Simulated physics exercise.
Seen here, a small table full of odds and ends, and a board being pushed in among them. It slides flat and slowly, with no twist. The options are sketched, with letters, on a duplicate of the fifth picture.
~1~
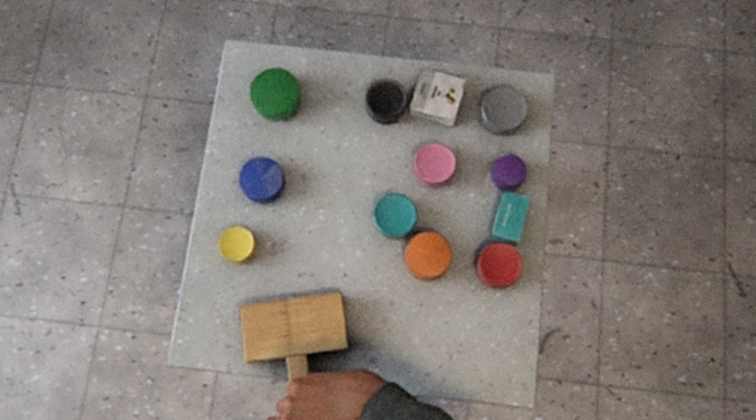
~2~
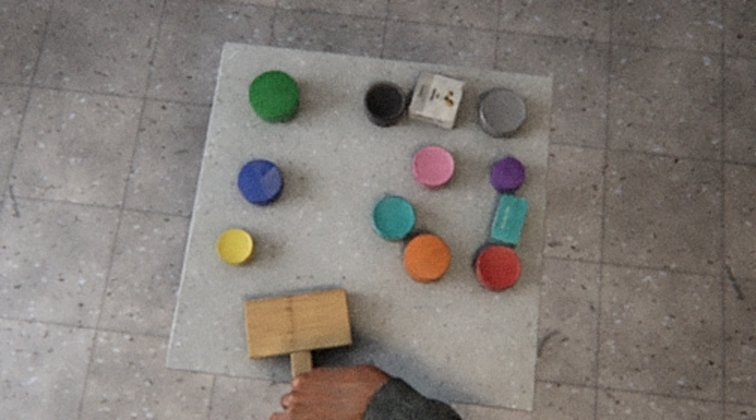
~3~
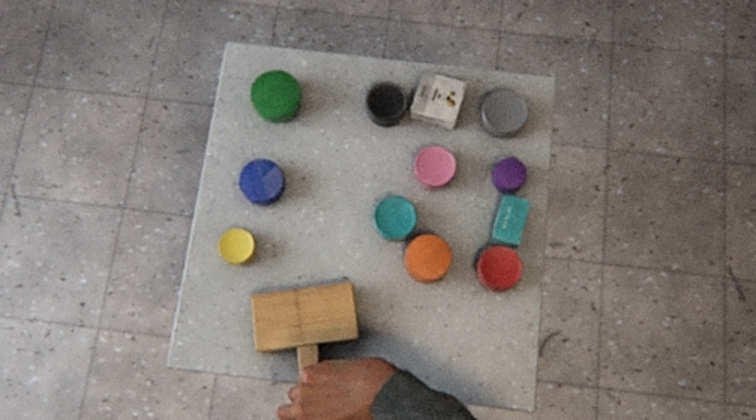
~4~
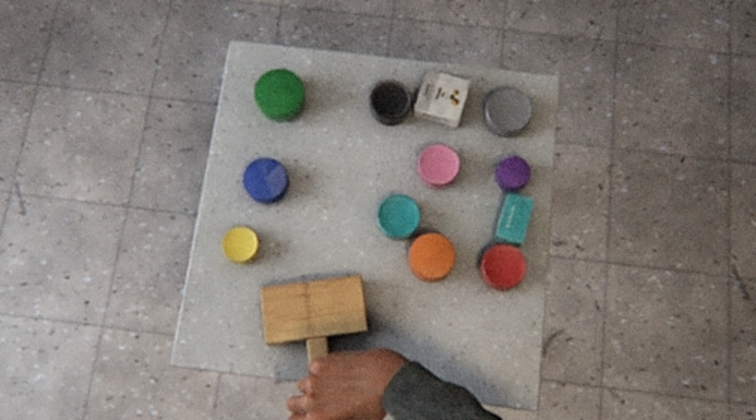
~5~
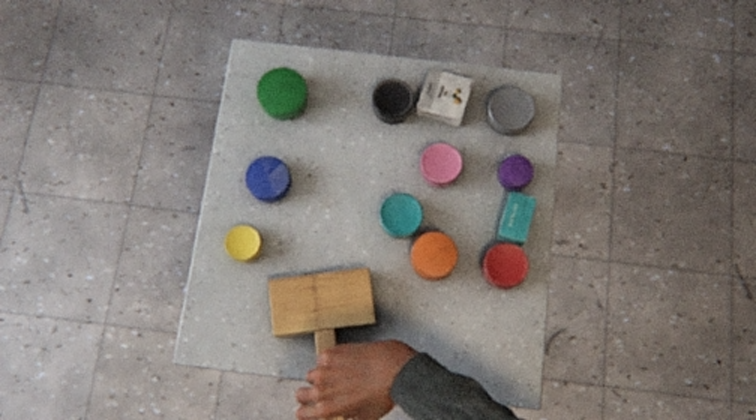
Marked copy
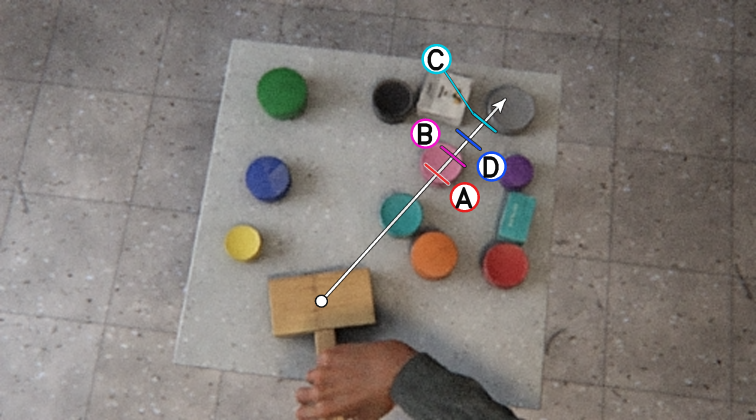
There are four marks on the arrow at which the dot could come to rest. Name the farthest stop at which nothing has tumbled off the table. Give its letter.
It should halt at D.
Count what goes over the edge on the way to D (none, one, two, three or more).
The count is none.
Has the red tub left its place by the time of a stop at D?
Yes.
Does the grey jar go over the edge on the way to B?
By then, no.
On the marked copy, A at (437, 174); B at (453, 157); C at (484, 122); D at (468, 140); the arrow from (321, 301) to (505, 99); the white dot at (321, 301).
Following D. Soon after the start, board (377, 243); orange tin (450, 250); turquoise tub (407, 192).
Later, board (428, 186); turquoise packet (523, 220); red tub (511, 270).
In the end, board (467, 144); white box (445, 62); turquoise packet (549, 217); nothing has fallen.
As for the rest, A is safe but short; B is safe but short; C drops the turquoise packet and white box.
